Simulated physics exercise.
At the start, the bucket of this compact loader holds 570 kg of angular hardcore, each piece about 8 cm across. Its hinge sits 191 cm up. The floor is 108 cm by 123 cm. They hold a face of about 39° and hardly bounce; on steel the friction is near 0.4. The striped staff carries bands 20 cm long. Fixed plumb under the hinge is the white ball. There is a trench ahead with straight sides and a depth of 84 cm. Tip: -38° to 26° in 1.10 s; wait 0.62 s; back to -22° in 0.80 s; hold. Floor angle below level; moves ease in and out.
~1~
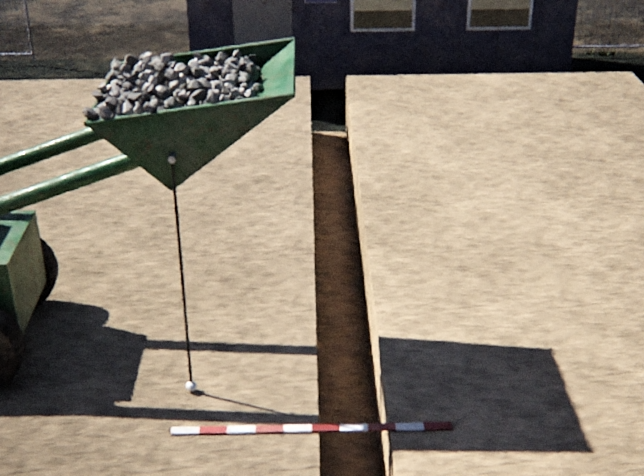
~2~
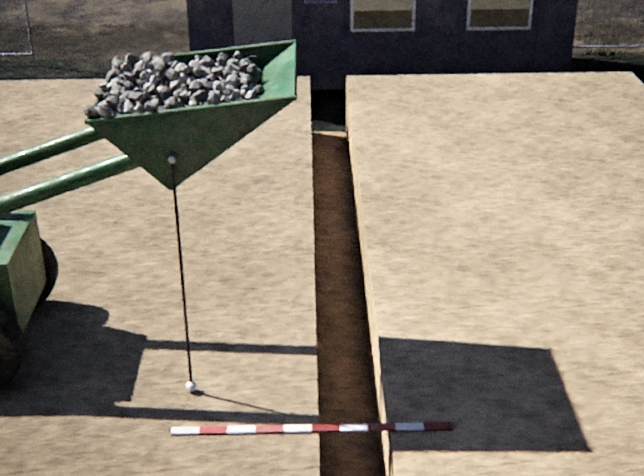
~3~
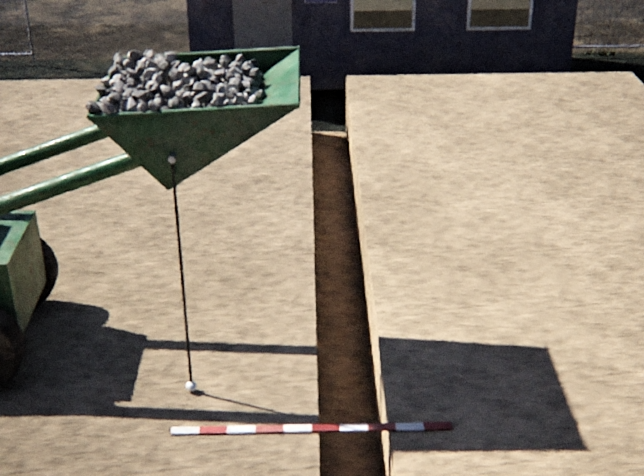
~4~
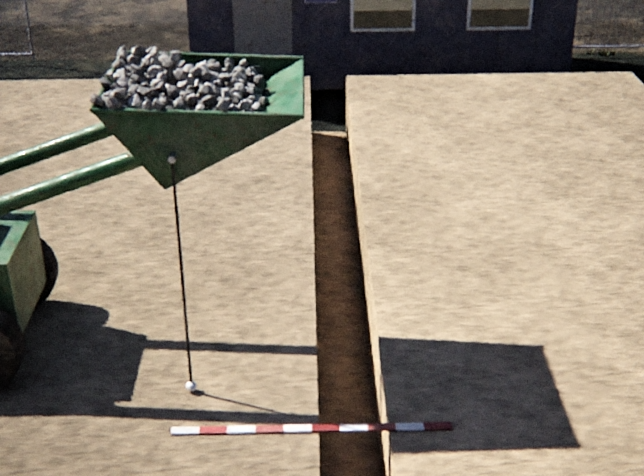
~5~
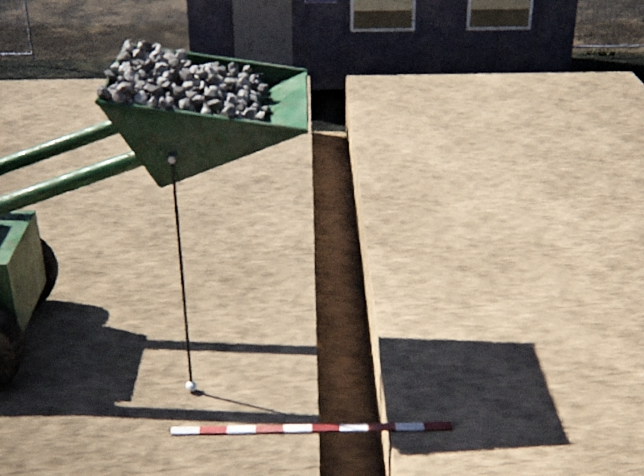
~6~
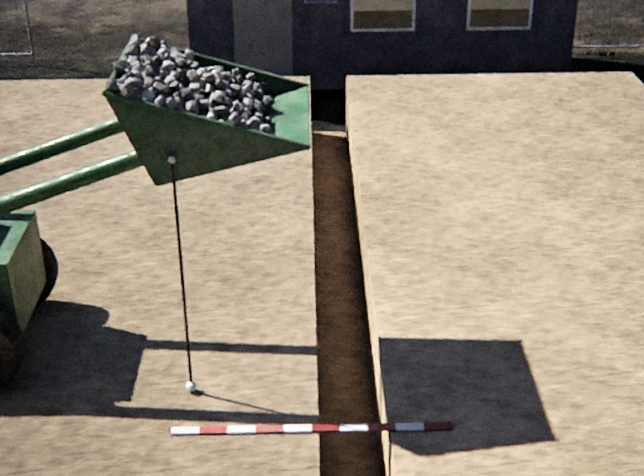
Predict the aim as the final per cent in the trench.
The final share is about 45 per cent.
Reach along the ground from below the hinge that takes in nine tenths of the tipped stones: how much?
It's roughly 200 cm in front of the hinge.
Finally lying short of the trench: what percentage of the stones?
Roughly 0 percent of it.
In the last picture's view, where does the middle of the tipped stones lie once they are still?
About (364, 413).
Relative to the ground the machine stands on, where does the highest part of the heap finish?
Top of heap: Approx. 16 cm above the machine's ground.
A little later the floor is at 16°; 100 % in the bucket; the foremost stones are at (268, 168).
Then the floor is at 26°; 95 % in the bucket, 4 % short of the trench; the foremost stones are at (313, 232).
Later still the floor is at -22°; 33 % in the bucket, 1 % short of the trench, 43 % in the trench, 23 % past the trench; the foremost stones are at (497, 340).
In the end the floor is at -22°; 33 % in the bucket, 1 % short of the trench, 43 % in the trench, 23 % past the trench; the foremost stones are at (502, 331).
